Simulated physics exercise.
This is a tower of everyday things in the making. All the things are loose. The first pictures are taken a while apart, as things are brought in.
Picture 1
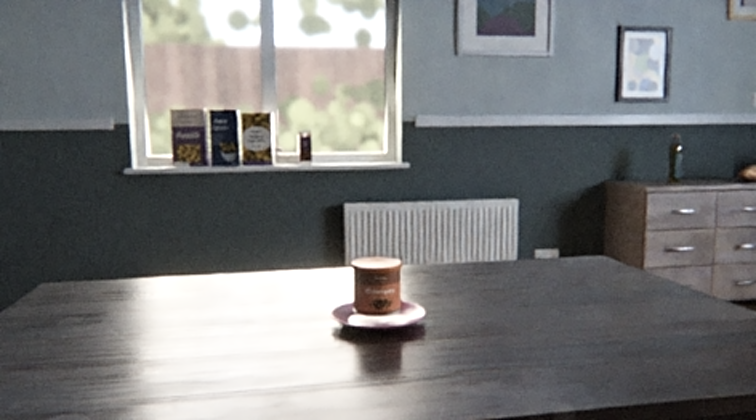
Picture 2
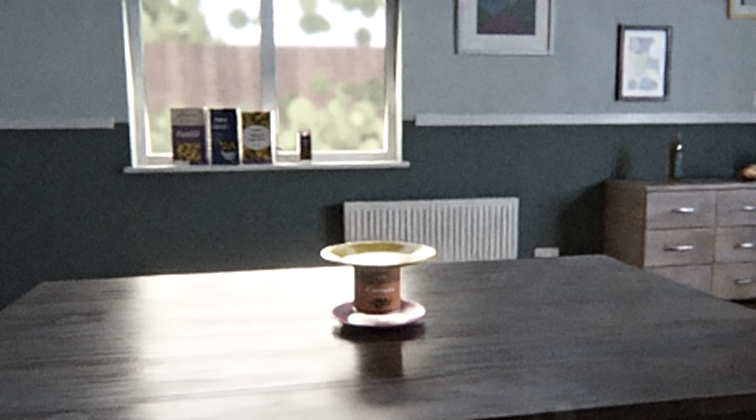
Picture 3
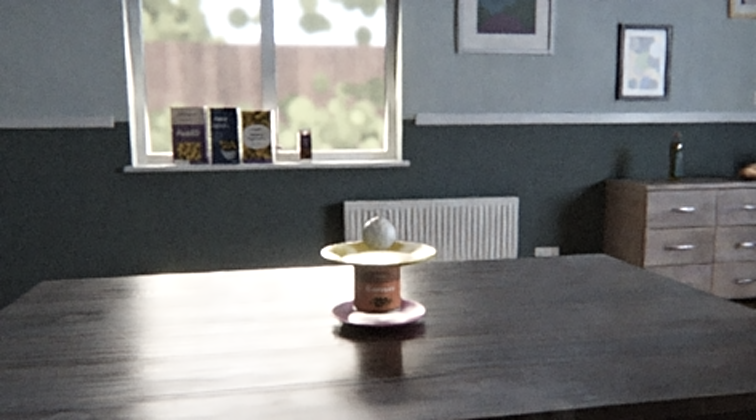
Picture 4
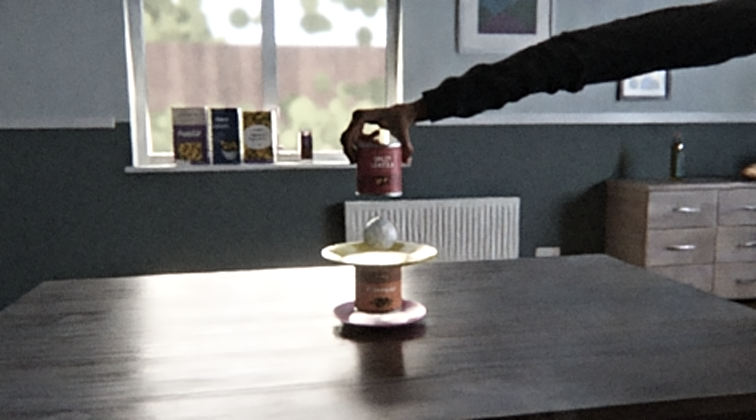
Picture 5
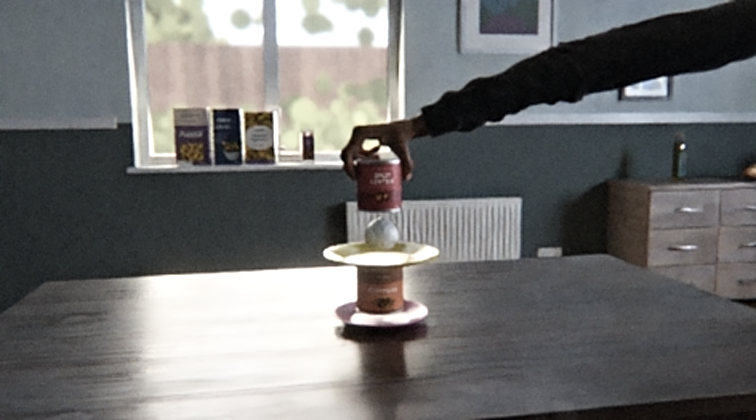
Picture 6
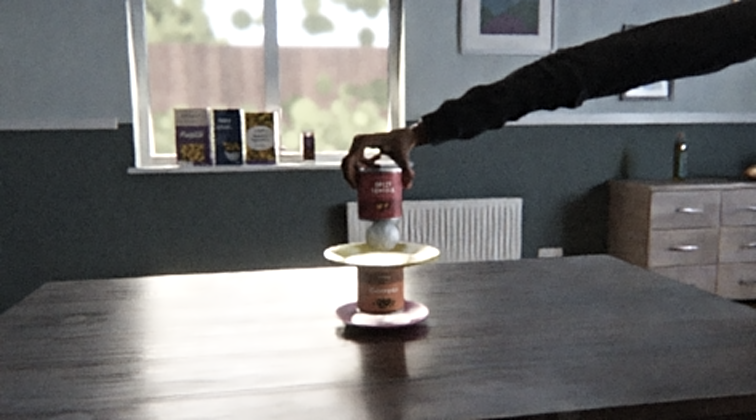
The footage shows a brown container on a saucer on a dark table, then a pale yellow plate and a whitish ball added on top, before a hand from the right lowers a red tin onto the ball and keeps hold.
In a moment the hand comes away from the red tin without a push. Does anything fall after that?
As it turns out, it comes apart.
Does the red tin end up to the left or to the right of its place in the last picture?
It goes to the left.
Then, 0.50 s after the last picture, red tin now fallen.
Then, 0.60 s after the last picture, things are still on the move.
Then, 0.70 s after the last picture, as before.
At rest, fallen, red tin; the other 4 in place. Seen from the same camera at the end, red tin near (264, 304). The pile gives way.
